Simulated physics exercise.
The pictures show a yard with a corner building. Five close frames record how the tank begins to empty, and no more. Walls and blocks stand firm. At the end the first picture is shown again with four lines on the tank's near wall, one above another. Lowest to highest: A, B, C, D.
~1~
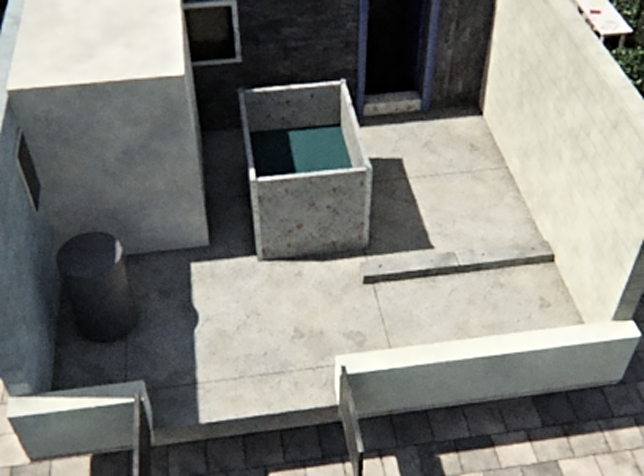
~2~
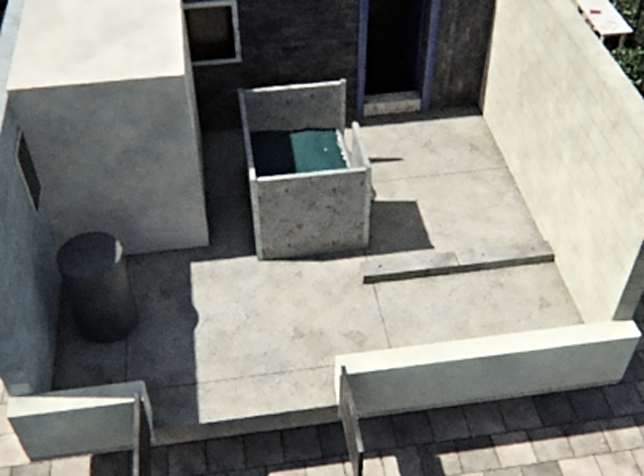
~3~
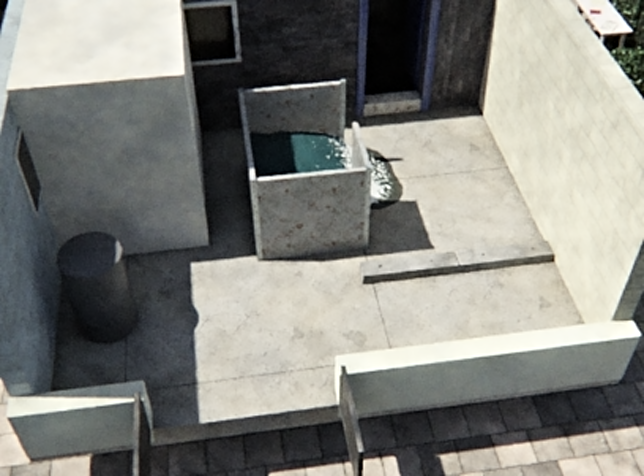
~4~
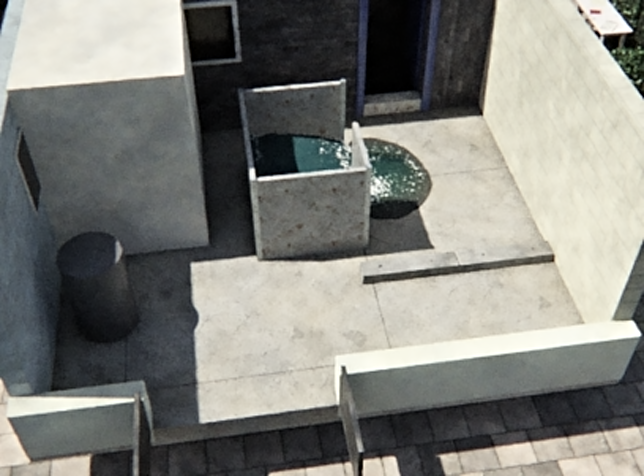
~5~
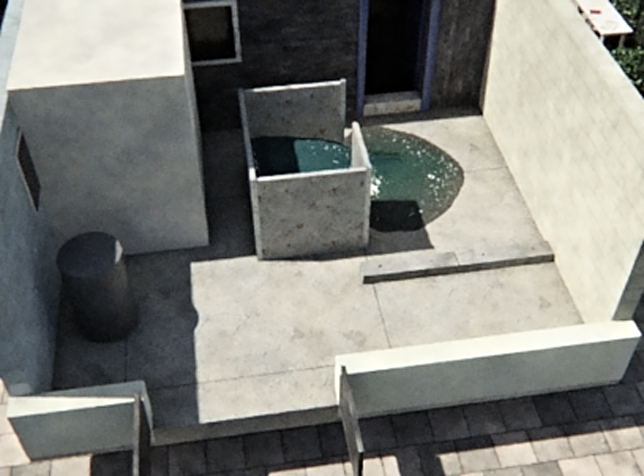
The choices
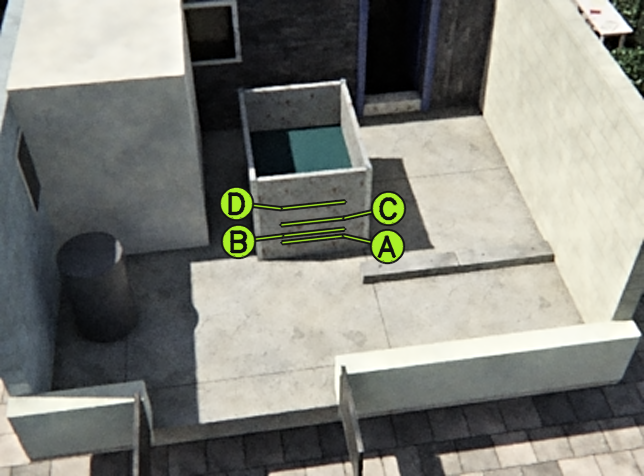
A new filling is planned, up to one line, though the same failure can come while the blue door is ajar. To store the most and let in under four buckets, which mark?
Take D.
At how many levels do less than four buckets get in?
All of them.
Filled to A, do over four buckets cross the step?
No, not at all.
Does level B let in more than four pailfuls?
No, not at all.
On the marked copy, A at (313, 239); B at (313, 232); C at (313, 221); D at (312, 205); from the bottom up A, B, C, D.
For level A, nothing gets over.
For level B, nothing gets over.
For level C, a splash gets over, under a bucket.
For level D, a bucket or two gets in.
